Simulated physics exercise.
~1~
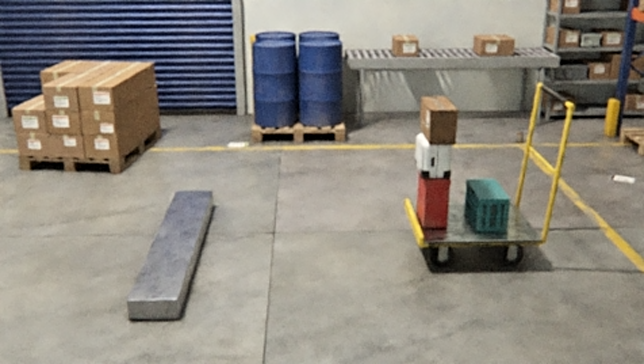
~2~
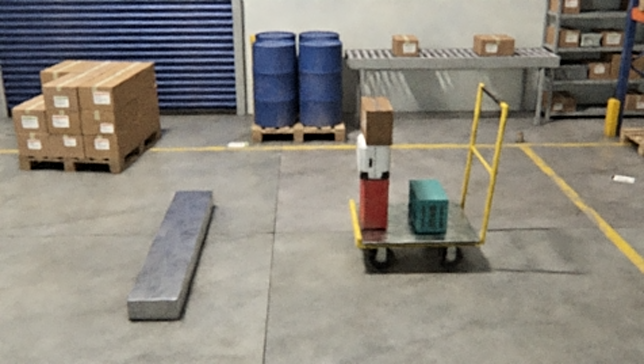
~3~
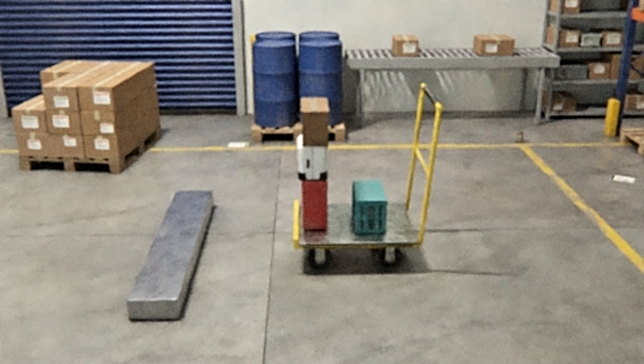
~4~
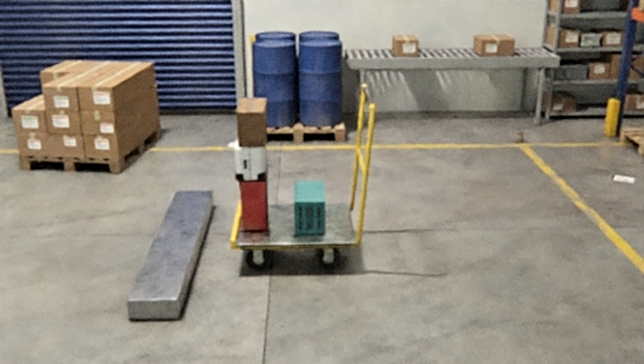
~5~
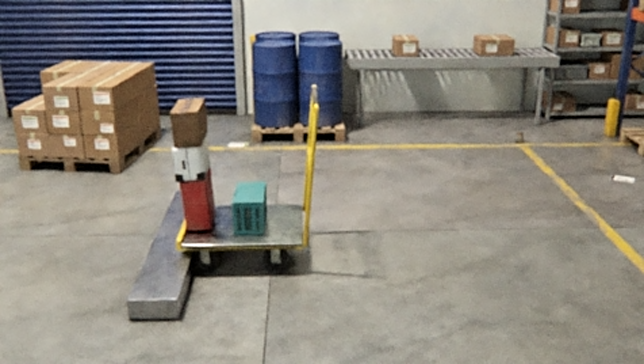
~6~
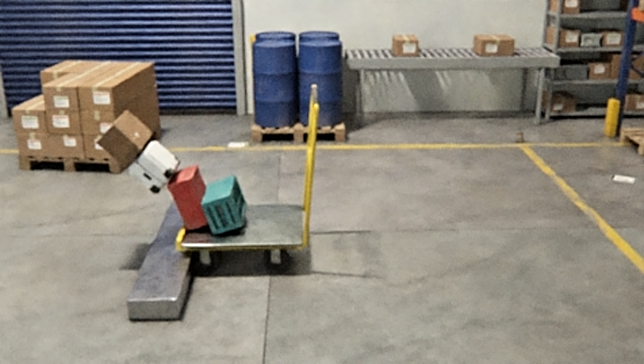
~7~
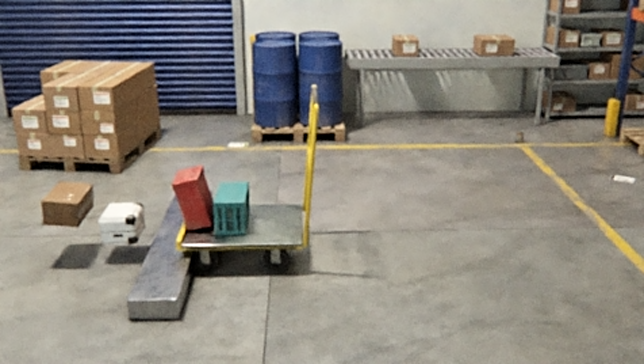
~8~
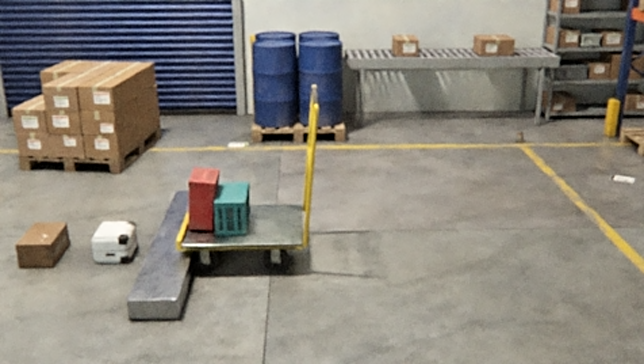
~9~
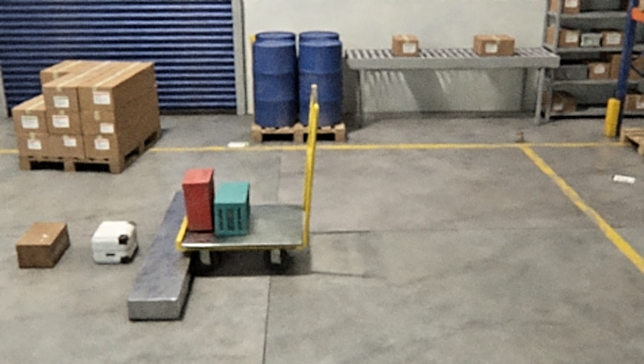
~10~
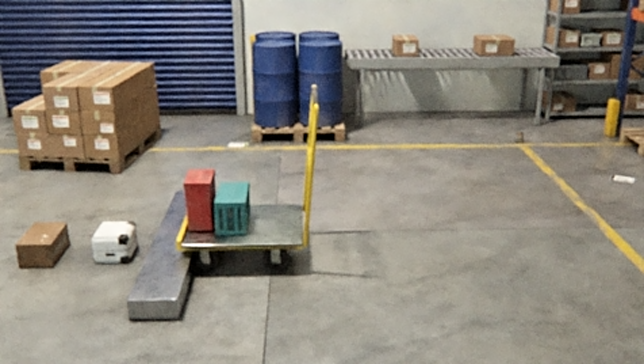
In a warehouse, a loaded flatbed trolley rolled left and stopped against a low grey step, toppling the brown box and white case onto the floor beyond it, while the red container tipped, then settled upright beside the teal crate on the deck.
